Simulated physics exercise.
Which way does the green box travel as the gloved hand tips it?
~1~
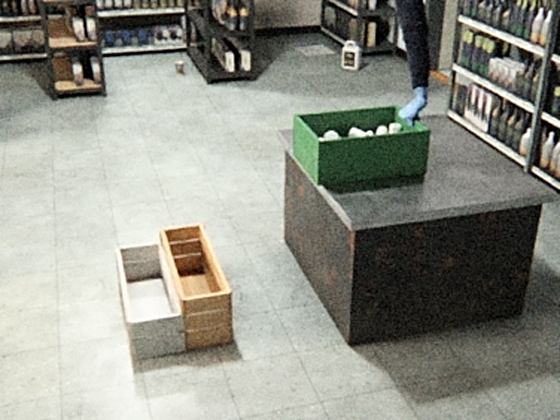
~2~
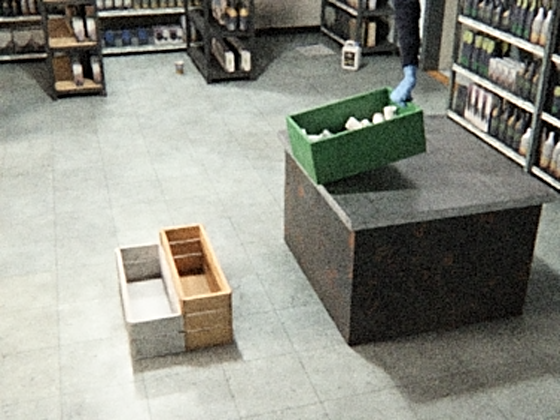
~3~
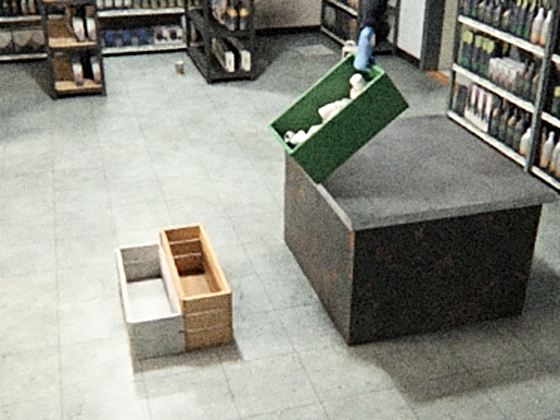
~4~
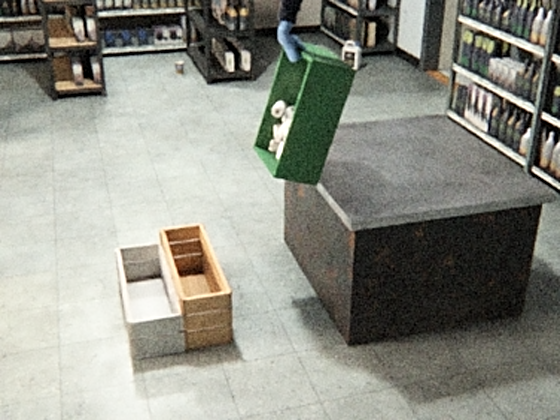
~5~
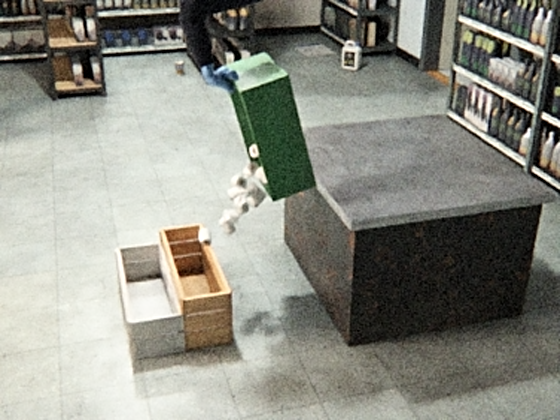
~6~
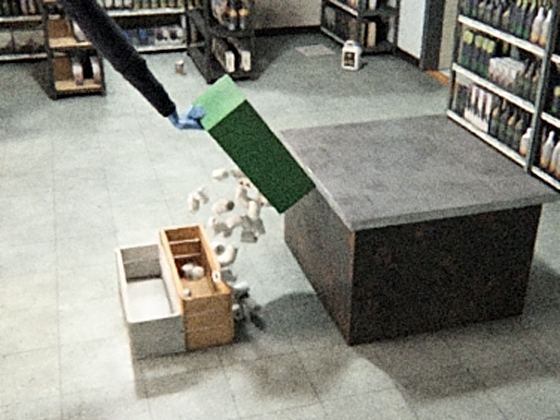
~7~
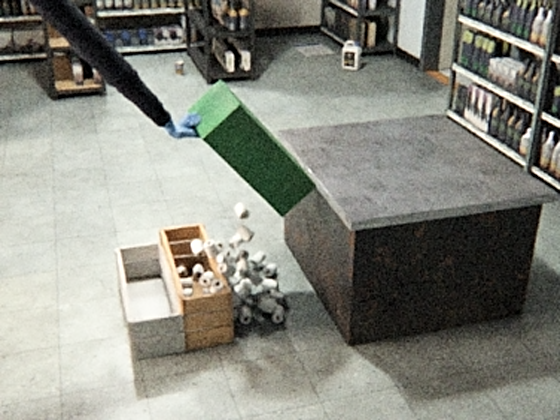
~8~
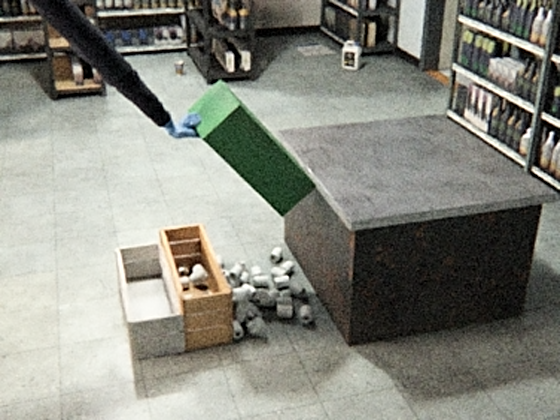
It moves to the left, going over the edge of the bench toward the side where the tote stands.
